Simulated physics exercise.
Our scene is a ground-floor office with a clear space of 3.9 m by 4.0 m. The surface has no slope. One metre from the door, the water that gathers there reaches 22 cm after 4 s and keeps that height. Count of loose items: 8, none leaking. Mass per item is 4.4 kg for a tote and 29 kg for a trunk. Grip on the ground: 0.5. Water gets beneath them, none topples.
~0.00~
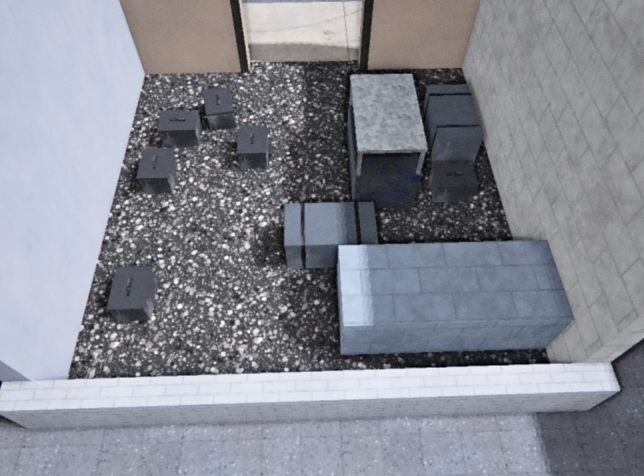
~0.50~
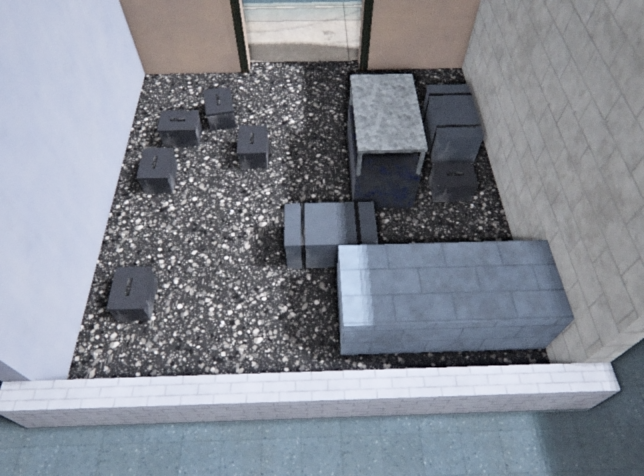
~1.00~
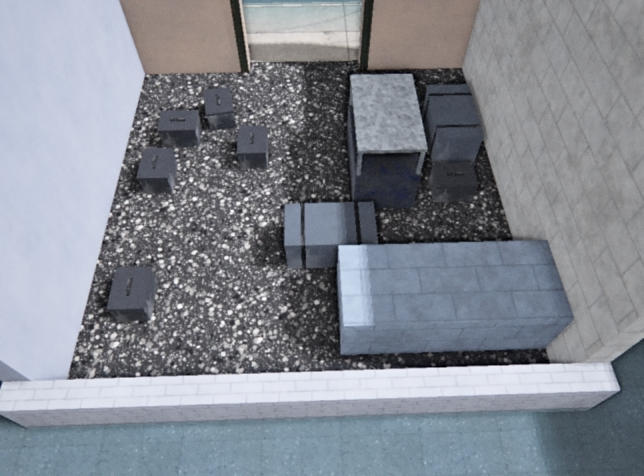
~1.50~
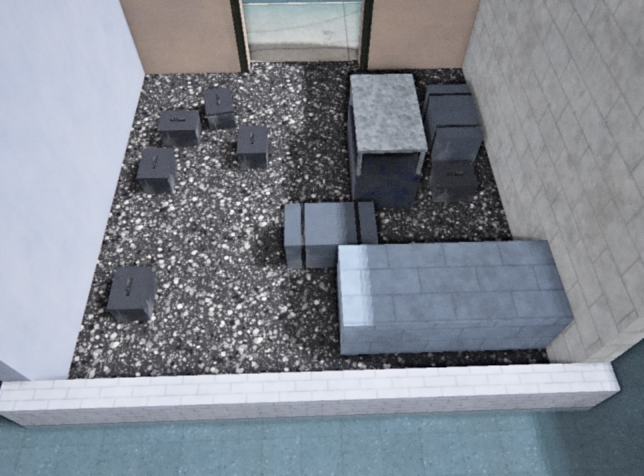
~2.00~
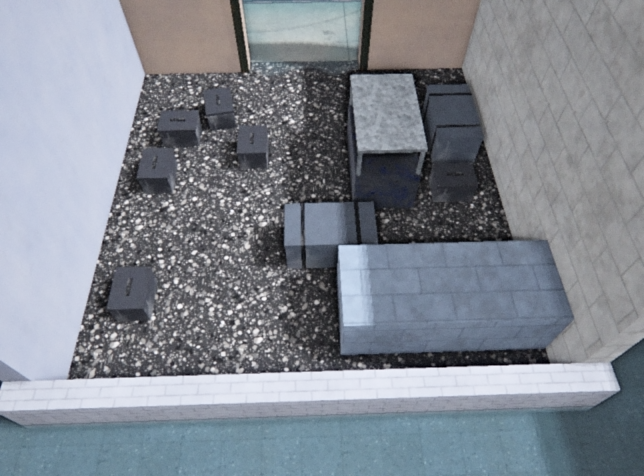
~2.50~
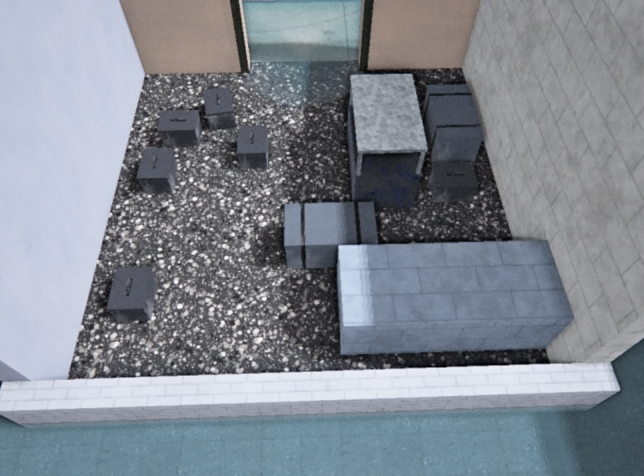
In this clip, dark boxes and larger grey blocks stay still on a speckled floor between pale walls while bluish water covers the paving outside the low front wall, then rises beyond the back doorway and spreads just inside.
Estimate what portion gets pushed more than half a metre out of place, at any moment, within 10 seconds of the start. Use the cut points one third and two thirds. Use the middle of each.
It falls from one third to two thirds.
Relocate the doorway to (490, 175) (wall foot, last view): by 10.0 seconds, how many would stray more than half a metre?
In that case the number is 8.
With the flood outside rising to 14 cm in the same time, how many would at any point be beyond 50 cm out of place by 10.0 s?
Under that setup the answer is 2.
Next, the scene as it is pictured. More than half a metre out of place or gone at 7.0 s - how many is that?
The number by then is 2.
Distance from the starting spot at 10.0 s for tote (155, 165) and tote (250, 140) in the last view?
120 cm, 250 cm.
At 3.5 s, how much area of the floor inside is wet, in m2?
Some 2.5 m2.
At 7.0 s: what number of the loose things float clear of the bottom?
The count is 3.
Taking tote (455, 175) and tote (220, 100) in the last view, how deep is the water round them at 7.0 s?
Some 4 cm at the first, some 2 cm at the second.
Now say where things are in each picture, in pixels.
In the first picture, a tote at (129, 287), on the bottom; a tote at (155, 163) rests on the ground; water covers 0.0 m2; 0 of 8 have shifted.
In the second picture, a tote at (129, 287) rests on the ground; a tote at (155, 163), on the bottom; water covers 0.0 m2; 0 of 8 have shifted.
In the third picture, a tote at (129, 287) rests on the ground; a tote at (155, 163), on the bottom; water covers 0.0 m2; 0 of 8 have shifted.
In the fourth picture, a tote at (129, 287), on the bottom; a tote at (155, 163), on the bottom; 0.0 m2 under water; 0 of 8 have shifted.
In the fifth picture, a tote at (129, 287) rests on the ground; a tote at (155, 163), on the bottom; water covers 0.0 m2; 0 of 8 have shifted.
In the sixth picture, a tote at (129, 287) rests on the ground; a tote at (155, 163), on the bottom; water covers 0.7 m2; 0 of 8 have shifted.
After 3.5 s 0 of 8 are over 50 cm from their spots; 0 afloat.
After 4.5 s 1 of 8 are over 50 cm from their spots; 0 afloat.
After 7.0 s 2 of 8 are over 50 cm from their spots; 3 afloat.
After 10.0 s 5 of 8 are over 50 cm from their spots, and 5 have been at some point; 8 afloat.
